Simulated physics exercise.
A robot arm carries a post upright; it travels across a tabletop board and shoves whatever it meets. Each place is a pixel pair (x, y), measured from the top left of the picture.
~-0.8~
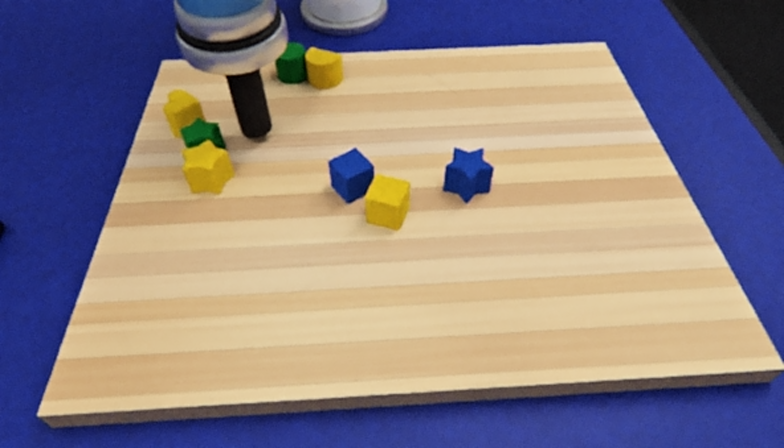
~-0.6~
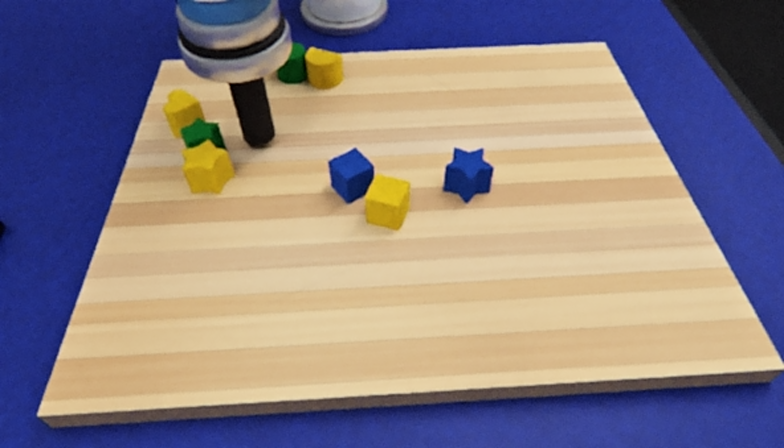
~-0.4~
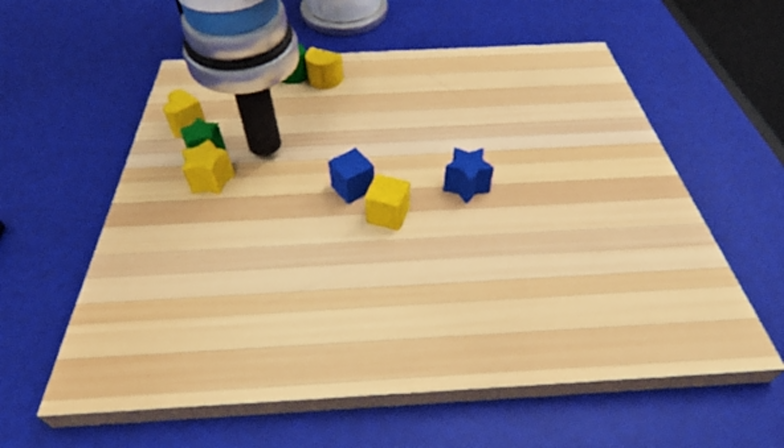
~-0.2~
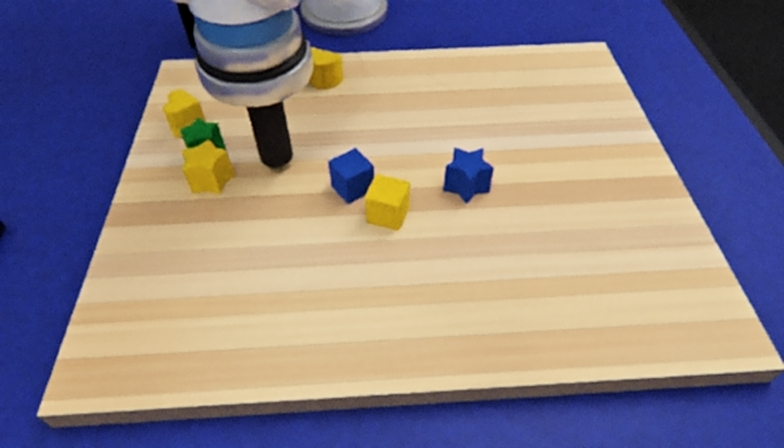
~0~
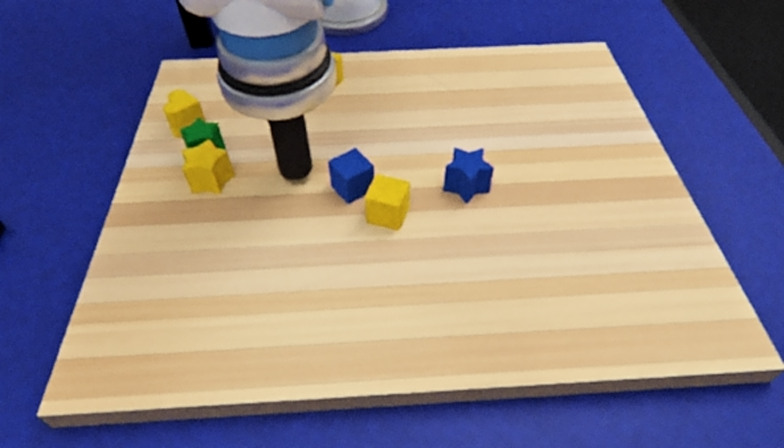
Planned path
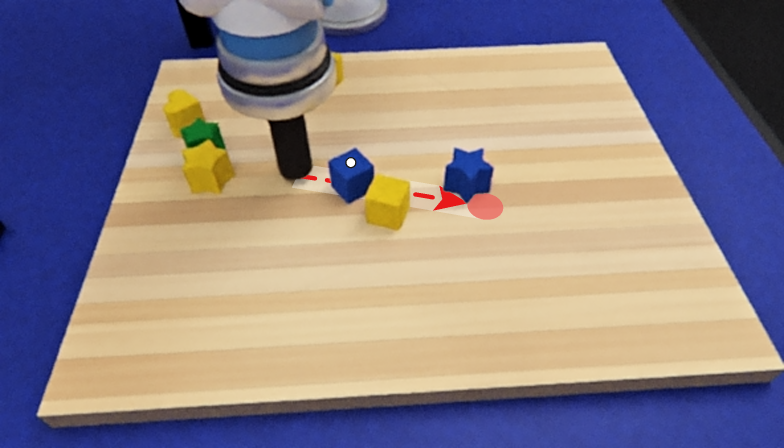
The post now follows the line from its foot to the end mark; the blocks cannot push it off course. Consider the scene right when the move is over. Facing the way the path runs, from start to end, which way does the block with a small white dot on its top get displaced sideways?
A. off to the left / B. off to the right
That would be A.
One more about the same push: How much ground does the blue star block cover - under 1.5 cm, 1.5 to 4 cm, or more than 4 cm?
The distance will be above 4 cm.
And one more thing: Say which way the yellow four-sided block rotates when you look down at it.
Turns clockwise.
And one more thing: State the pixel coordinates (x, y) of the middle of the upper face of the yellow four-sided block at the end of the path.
It ends at (410, 198).
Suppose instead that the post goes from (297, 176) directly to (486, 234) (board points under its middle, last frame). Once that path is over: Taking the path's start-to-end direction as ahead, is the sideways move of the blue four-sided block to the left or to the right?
The answer is left: Facing from the path's start to its end, that's where the blue four-sided block shifts.
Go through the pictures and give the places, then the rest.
In the first picture, tip of the post (256, 128), middles of tops, yellow star block (202, 155), blue four-sided block (351, 163), yellow four-sided block (388, 189), blue star block (470, 161).
In the second picture, post (259, 135), nothing pushed.
In the third picture, post (265, 145), nothing pushed.
In the fourth picture, post (277, 156), nothing pushed.
In the fifth picture, post (296, 168), yellow star block (202, 155), blue four-sided block (351, 163), yellow four-sided block (388, 189), blue star block (470, 161).
The line goes from (297, 176) directly to (485, 206); the dot is on the blue four-sided block.
What follows on the original path. One third of the way, post (358, 178); blue four-sided block (395, 166), turned 15° anticlockwise; yellow four-sided block (405, 195), turned 50° clockwise.
Two thirds of the way, post (421, 188); blue four-sided block (458, 170), turned 45° anticlockwise; yellow four-sided block (409, 198), turned 70° clockwise; blue star block (494, 158), turned 25° anticlockwise.
At the end, post (487, 199); yellow star block unmoved; blue four-sided block (525, 176), turned 70° anticlockwise; yellow four-sided block (410, 198), turned 70° clockwise; blue star block (528, 150), turned 110° anticlockwise.
